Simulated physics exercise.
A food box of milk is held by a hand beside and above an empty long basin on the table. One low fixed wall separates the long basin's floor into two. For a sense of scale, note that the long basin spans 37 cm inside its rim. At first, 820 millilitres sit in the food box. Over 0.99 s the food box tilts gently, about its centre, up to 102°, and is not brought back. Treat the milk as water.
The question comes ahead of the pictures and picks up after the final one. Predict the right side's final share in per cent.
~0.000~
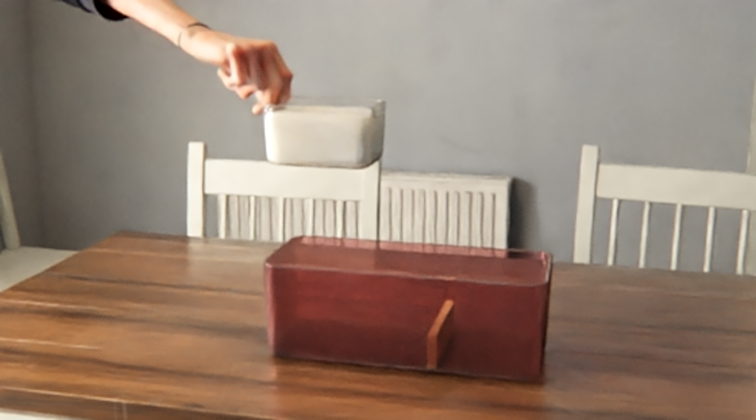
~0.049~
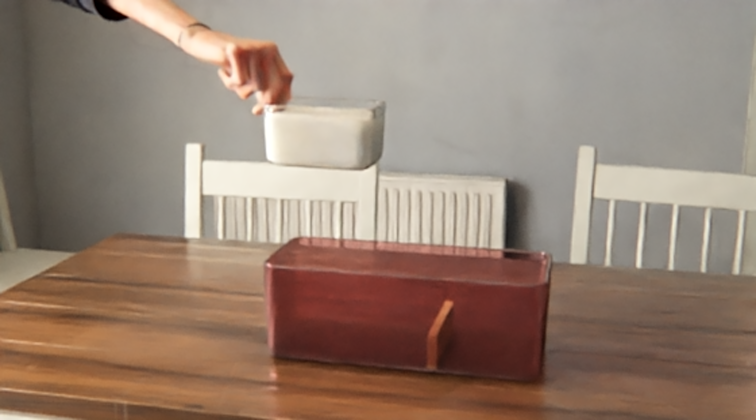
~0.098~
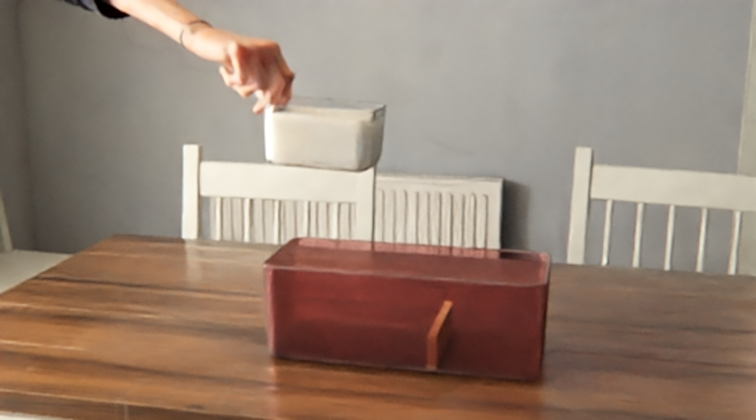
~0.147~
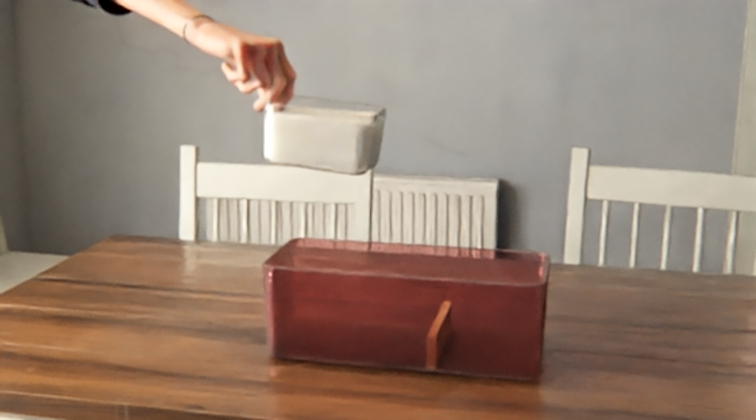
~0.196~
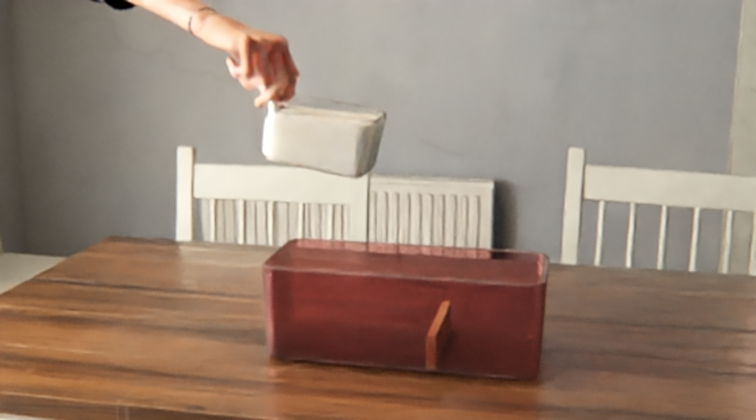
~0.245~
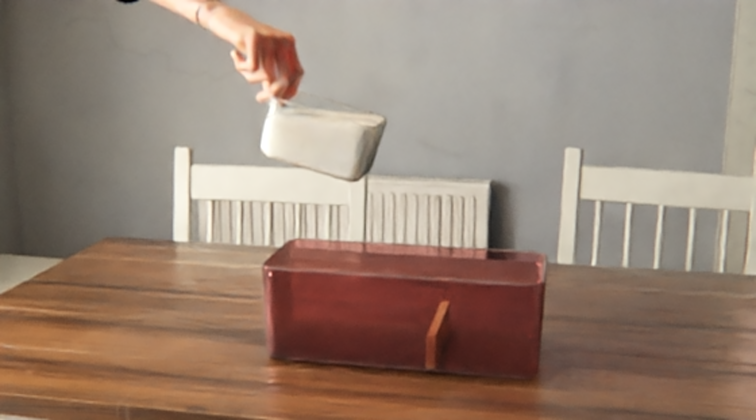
The right side finishes with roughly 51 per cent.
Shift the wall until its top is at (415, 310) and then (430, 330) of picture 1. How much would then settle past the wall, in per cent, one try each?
Try 1: 75 %; try 2: 55 %.
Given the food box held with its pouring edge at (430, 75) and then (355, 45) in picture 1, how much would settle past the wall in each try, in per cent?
The first try gives around 85 percent, the second around 35 percent.
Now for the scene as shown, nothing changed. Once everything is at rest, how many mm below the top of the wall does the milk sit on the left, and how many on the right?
Near 34 mm for the left and near 22 mm for the right.
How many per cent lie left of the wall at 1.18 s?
I'd say near 44 percent.
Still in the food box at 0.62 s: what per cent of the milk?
Still held: Roughly 46 % of the total.
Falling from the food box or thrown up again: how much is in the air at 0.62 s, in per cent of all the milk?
Around 40 percent.
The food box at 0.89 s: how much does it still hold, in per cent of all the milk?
10 per cent or thereabouts.
After 0.62 s the tilt is 70° and 46 per cent is still to pour, 5 is left of the wall and 10 right of it.
After 0.89 s the tilt is 100° and 9 per cent is still to pour, 30 is left of the wall and 52 right of it.
After 1.18 s the tilt is 102° and 1 per cent is still to pour, 45 is left of the wall and 51 right of it.
After 1.49 s the tilt is 102° and 0 per cent is still to pour, 47 is left of the wall and 51 right of it.
In the end 47 per cent lies left of the wall, 51 right of it and 2 outside.
